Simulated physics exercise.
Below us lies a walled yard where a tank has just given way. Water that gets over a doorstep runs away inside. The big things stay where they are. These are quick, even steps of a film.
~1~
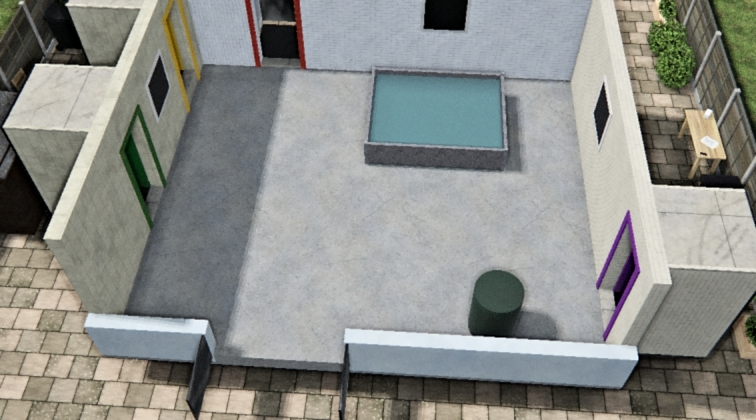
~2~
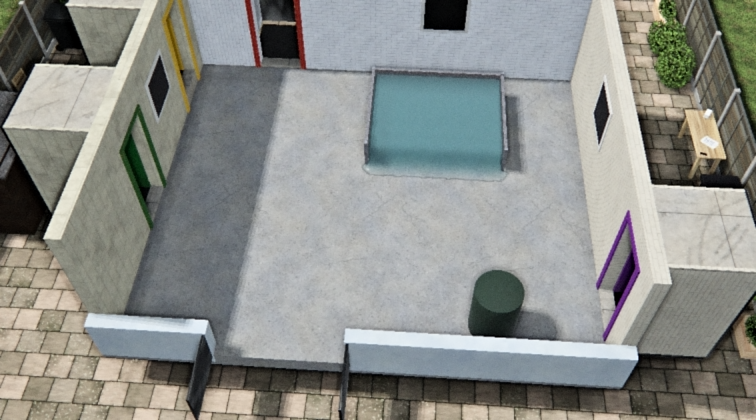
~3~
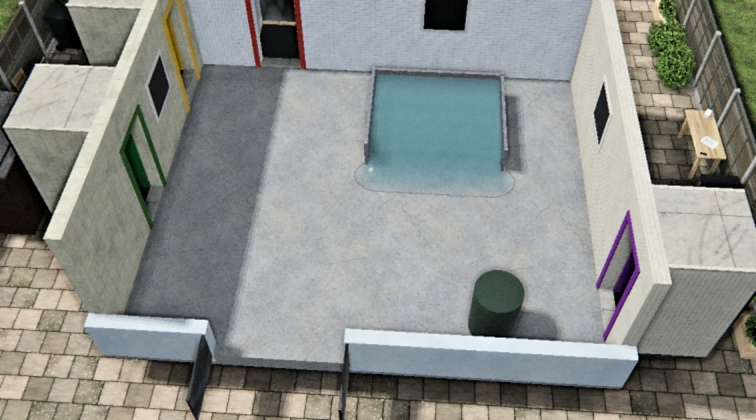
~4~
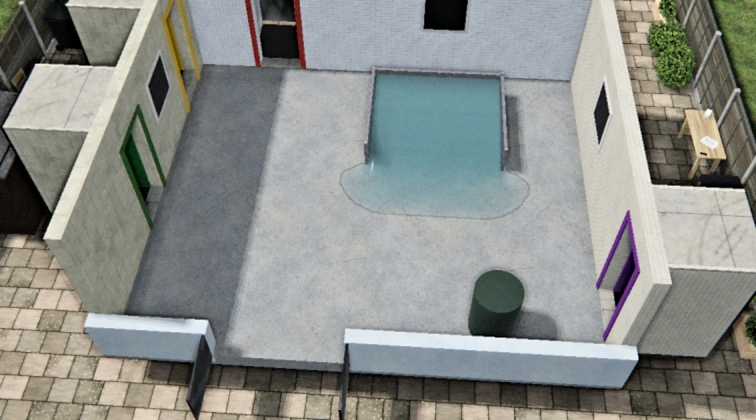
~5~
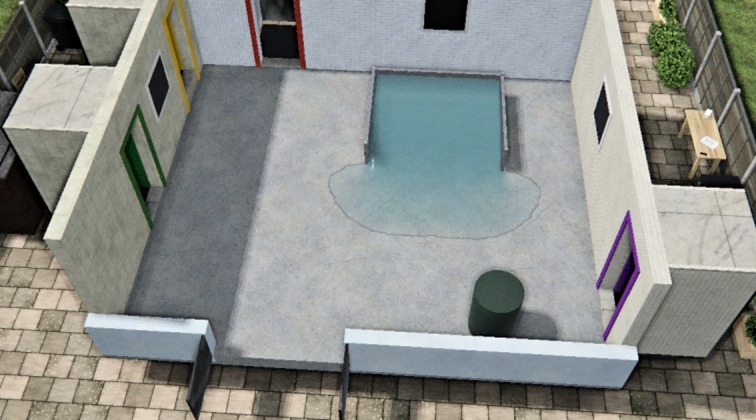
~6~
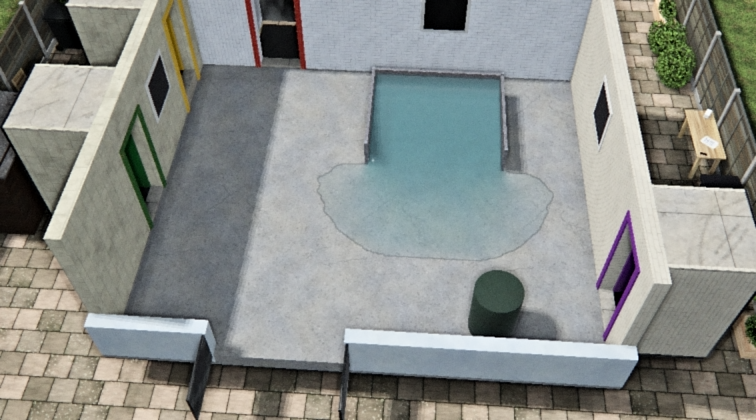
A walled concrete yard is seen from high above, with a green-framed door and a yellow-framed one on the left, a red-framed doorway at the back and a purple-framed one on the right. A grey-walled tank of teal water sits near the back wall, and a dark green drum stands near the low front wall. The tank's near side gives way and water pours forward, fanning across the floor in a widening, thinning sheet while the camera stays still.
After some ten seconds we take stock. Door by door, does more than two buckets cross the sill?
In the end: The purple door takes more than that; the red door stays under that; the yellow door stays under that; the green door stays under that.
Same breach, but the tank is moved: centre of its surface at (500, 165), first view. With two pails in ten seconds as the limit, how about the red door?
My reading: Red lets less in.
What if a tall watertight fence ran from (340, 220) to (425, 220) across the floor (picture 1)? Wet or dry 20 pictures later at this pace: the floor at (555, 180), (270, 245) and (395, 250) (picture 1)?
As listed: Free of water, covered, clear.
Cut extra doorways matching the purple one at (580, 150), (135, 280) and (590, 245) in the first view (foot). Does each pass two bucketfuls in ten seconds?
As listed: Takes less, floods, passes that mark.
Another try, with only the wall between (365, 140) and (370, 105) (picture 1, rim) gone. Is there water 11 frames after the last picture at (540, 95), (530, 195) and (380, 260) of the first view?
One after the other: Clear, clear, clear.
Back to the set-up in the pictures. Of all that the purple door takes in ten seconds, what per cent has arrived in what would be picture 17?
Roughly 0 per cent.
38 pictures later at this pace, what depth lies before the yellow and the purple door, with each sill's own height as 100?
About 0 and 300 per cent.
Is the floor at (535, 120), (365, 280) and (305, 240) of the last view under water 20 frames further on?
One after the other: Clear, covered, awash.
A moment on, water covers 30 % of the floor; the purple door not reached, the red door not reached, the yellow door not reached, the green door not reached.
Next, water covers 45 % of the floor; the purple door wet at the sill, nothing in, the red door not reached, the yellow door not reached, the green door not reached.
Then, water covers 50 % of the floor; the purple door over two buckets in, the red door not reached, the yellow door not reached, the green door not reached.
Later, water covers 55 % of the floor; the purple door far over two buckets in, the red door not reached, the yellow door not reached, the green door wet at the sill, nothing in.
In the end, water covers 90 % of the floor; the purple door far over two buckets in, the red door wet at the sill, nothing in, the yellow door wet at the sill, nothing in, the green door wet at the sill, nothing in.
